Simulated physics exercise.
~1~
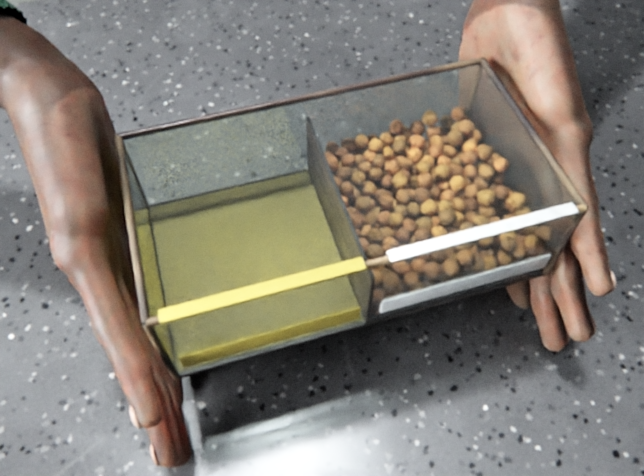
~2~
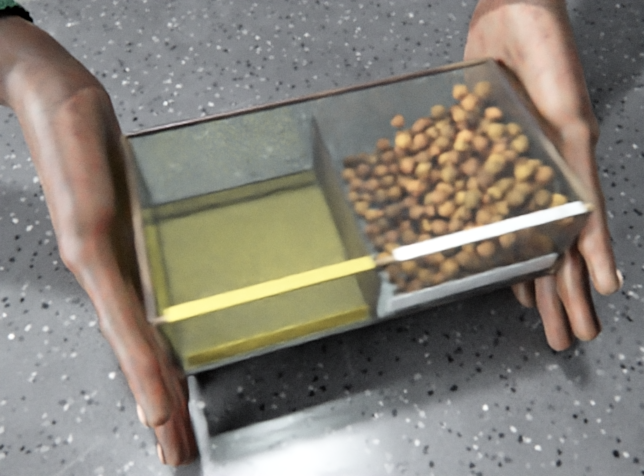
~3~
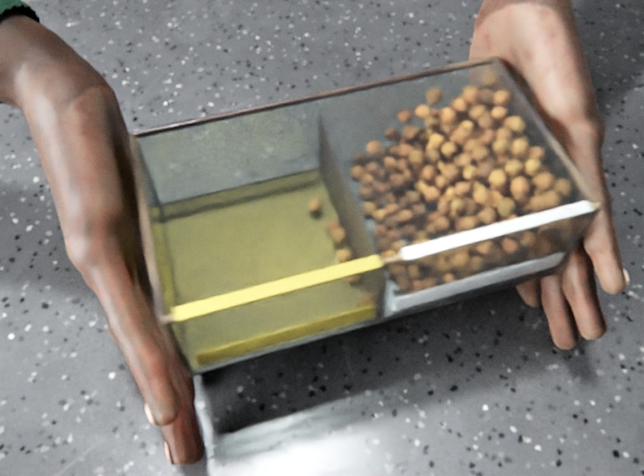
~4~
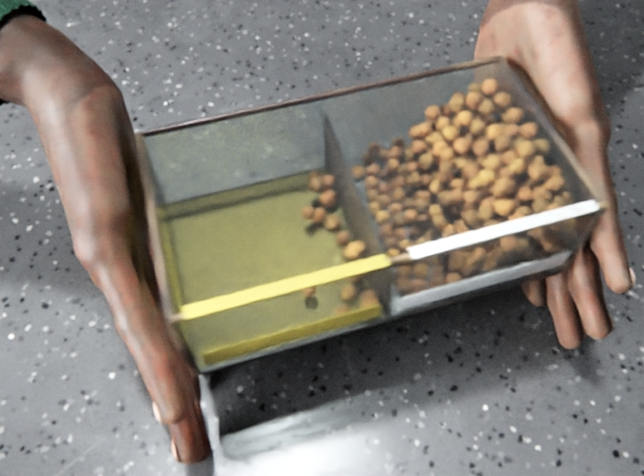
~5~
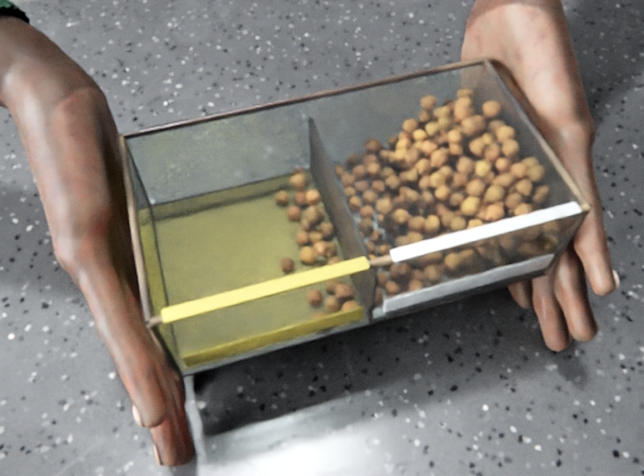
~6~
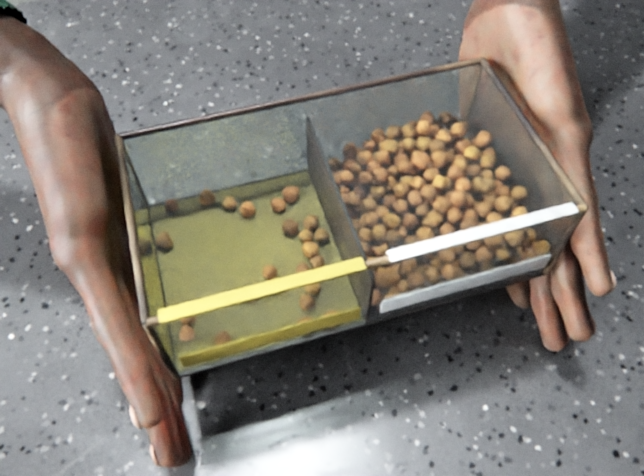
Two hands shaking a clear divided box sideways, a few roasted chickpeas crossing into the yellow side, most staying in the white.
